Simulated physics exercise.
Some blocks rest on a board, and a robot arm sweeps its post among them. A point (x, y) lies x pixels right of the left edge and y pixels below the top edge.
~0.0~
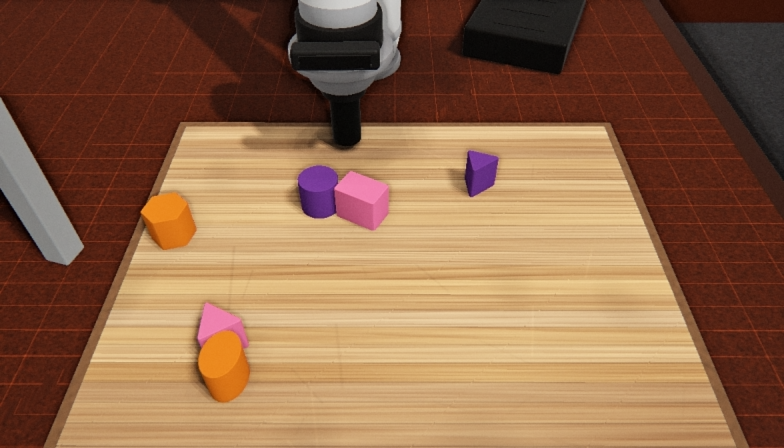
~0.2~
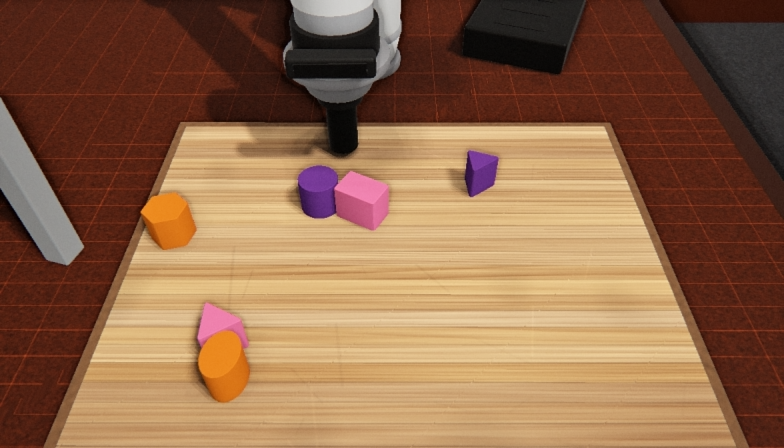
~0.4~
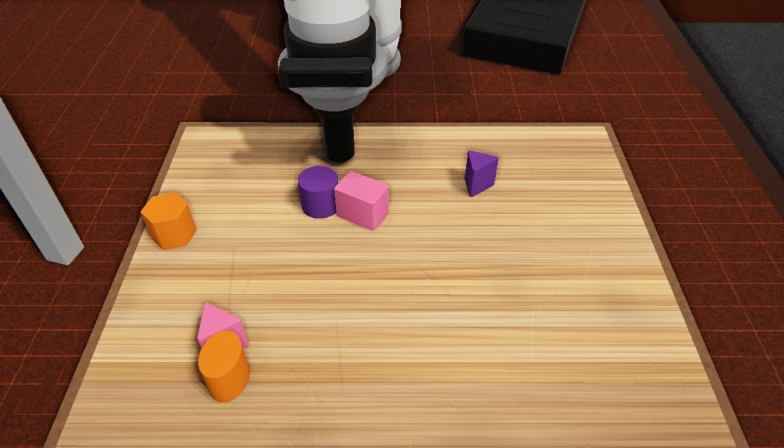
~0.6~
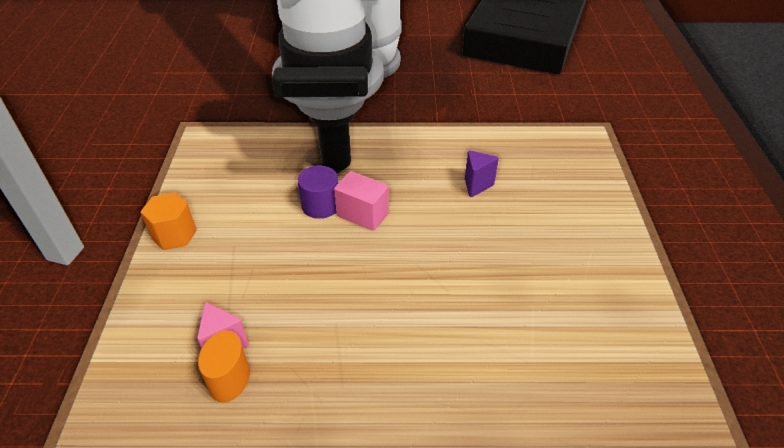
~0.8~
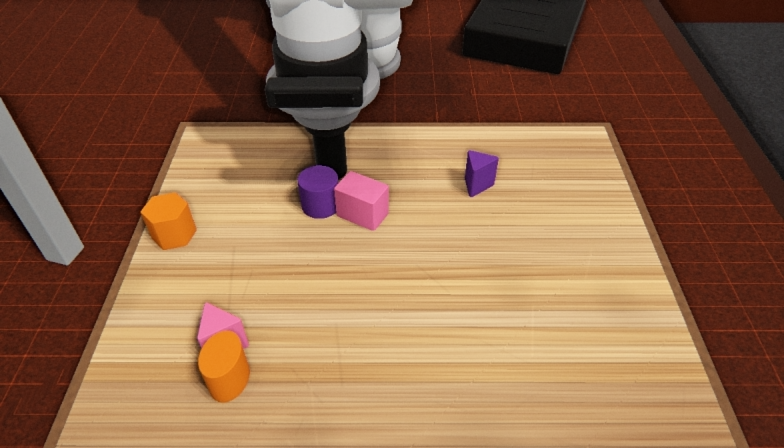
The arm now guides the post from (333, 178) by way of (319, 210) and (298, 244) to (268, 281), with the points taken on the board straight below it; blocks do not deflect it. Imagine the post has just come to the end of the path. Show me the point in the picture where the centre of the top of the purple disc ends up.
Around (270, 285).
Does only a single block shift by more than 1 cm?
Yes - that is the case.
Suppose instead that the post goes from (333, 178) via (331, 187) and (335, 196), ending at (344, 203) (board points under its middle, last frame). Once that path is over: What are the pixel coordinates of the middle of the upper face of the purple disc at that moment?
In the picture, that point is around (315, 194).
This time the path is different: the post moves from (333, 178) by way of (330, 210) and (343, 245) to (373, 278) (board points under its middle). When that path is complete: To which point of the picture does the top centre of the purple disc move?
It sits at (298, 220).
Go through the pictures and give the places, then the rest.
The first frame shows lower end of the post (347, 138), tops of blocks, purple disc (318, 178), pink rectangle (361, 187).
The second frame shows post (344, 145), blocks as before.
The third frame shows post (340, 153), blocks as before.
The fourth frame shows post (336, 162), blocks as before.
The fifth frame shows post (332, 171), purple disc (318, 178), pink rectangle (361, 187).
On the path given first. One third of the way, post (318, 204); purple disc (303, 209).
Two thirds of the way, post (296, 238); purple disc (284, 246).
At the end, post (267, 274); purple disc (270, 285); pink rectangle not moved.
